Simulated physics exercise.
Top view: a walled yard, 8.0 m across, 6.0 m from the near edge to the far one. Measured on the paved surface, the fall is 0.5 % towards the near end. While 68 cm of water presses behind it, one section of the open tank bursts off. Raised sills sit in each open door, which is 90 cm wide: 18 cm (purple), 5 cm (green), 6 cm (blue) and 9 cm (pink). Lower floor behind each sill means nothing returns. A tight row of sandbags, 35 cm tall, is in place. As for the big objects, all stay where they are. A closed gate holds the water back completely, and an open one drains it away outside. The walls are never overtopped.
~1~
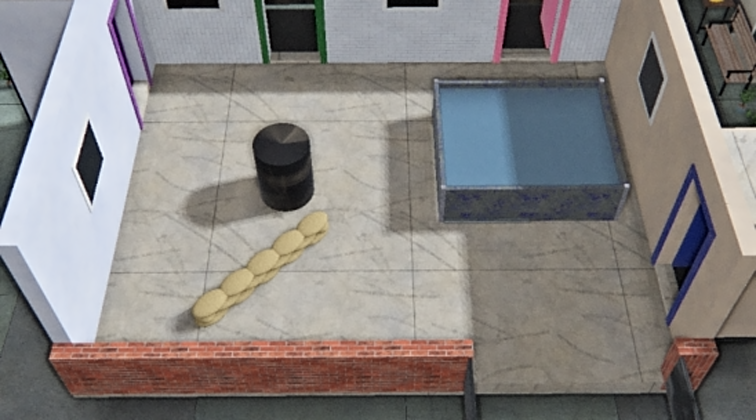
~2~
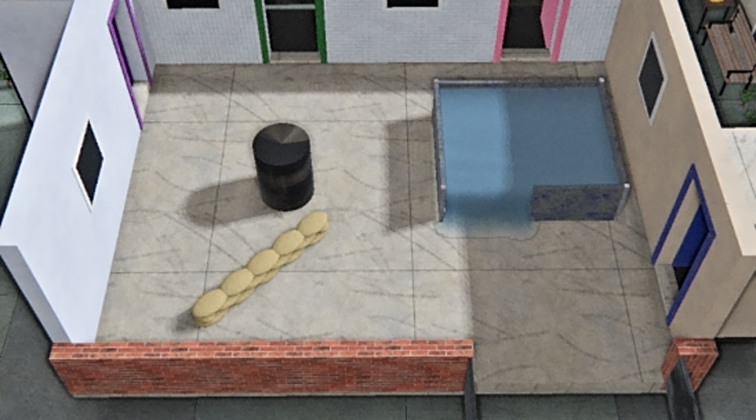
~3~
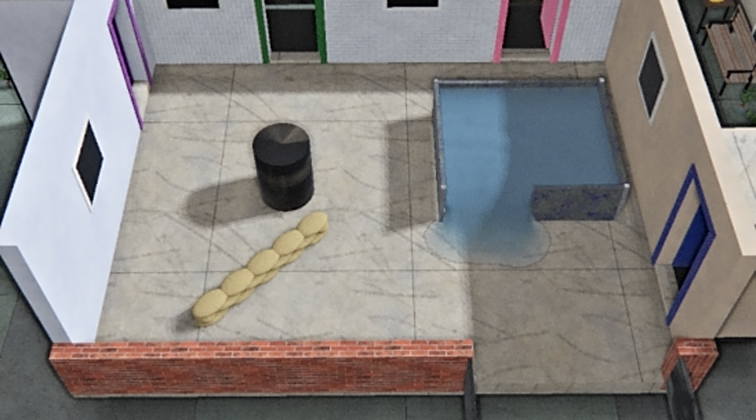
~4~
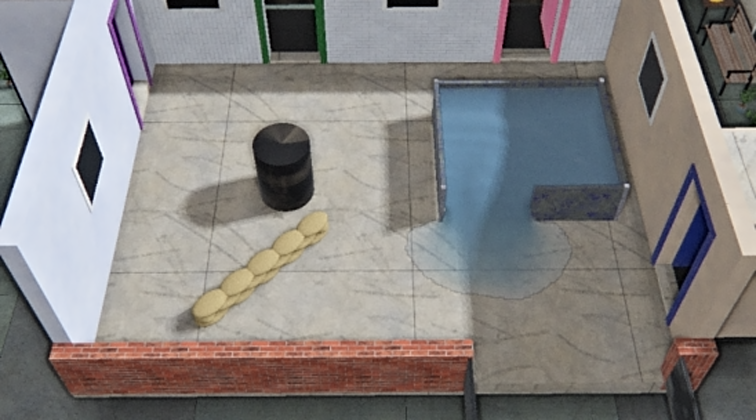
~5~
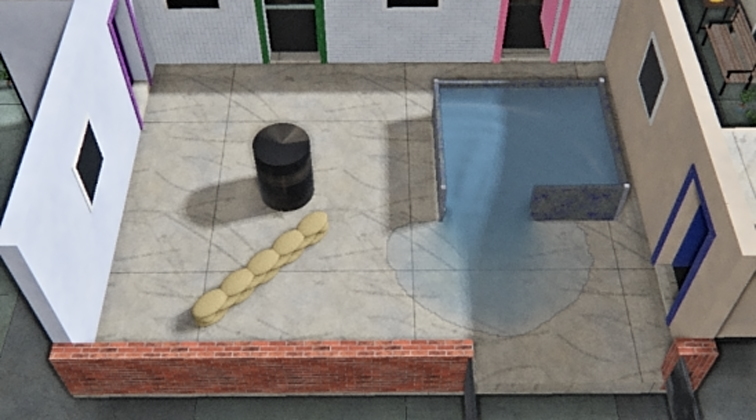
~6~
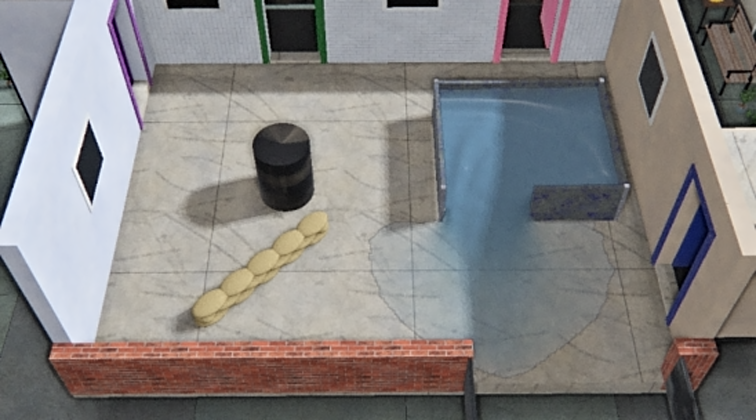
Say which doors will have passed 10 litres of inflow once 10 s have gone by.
After that time: Purple door: Not passed, green door: Not passed, blue door: Not passed, pink door: Not passed.
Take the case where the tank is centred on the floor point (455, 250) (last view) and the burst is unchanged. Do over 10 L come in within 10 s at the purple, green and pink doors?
Against that limit: Purple below, green over, pink under.
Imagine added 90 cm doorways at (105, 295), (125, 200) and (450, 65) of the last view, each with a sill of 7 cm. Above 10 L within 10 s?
In turn: Over, under, below.
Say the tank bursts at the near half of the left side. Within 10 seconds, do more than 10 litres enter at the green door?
Then the green door ends up out of bounds.
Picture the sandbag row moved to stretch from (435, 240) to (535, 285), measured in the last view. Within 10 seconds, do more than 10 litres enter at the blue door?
Then: Blue past it.
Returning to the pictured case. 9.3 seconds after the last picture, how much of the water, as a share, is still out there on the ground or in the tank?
Remaining: Roughly 54 %.
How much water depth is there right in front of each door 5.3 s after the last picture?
In centimetres - purple: 3, green: 0, blue: 2, pink: 0.
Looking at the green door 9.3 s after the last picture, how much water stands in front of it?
Roughly 5.0 centimetres.
Then, 0.7 s after the last picture water covers 25 % of the floor and is deepest (40 cm) near (465, 227); purple door not reached, green door not reached, blue door 2 cm at the sill, 0 L in, pink door not reached.
Then, 1.5 s after the last picture water covers 25 % of the floor and is deepest (35 cm) near (451, 367); purple door not reached, green door not reached, blue door 2 cm at the sill, 0 L in, pink door not reached.
Then, 2.8 s after the last picture water covers 35 % of the floor and is deepest (36 cm) near (90, 370); purple door not reached, green door not reached, blue door 2 cm at the sill, 0 L in, pink door not reached.
Then, 5.3 s after the last picture water covers 60 % of the floor and is deepest (17 cm) near (90, 370); purple door 3 cm at the sill, 0 L in, green door not reached, blue door 2 cm at the sill, 0 L in, pink door not reached.
Then, 9.3 s after the last picture water covers 80 % of the floor and is deepest (10 cm) near (90, 370); purple door 5 cm at the sill, 0 L in, green door 5 cm at the sill, 0 L in, blue door 1 cm at the sill, 0 L in, pink door not reached.
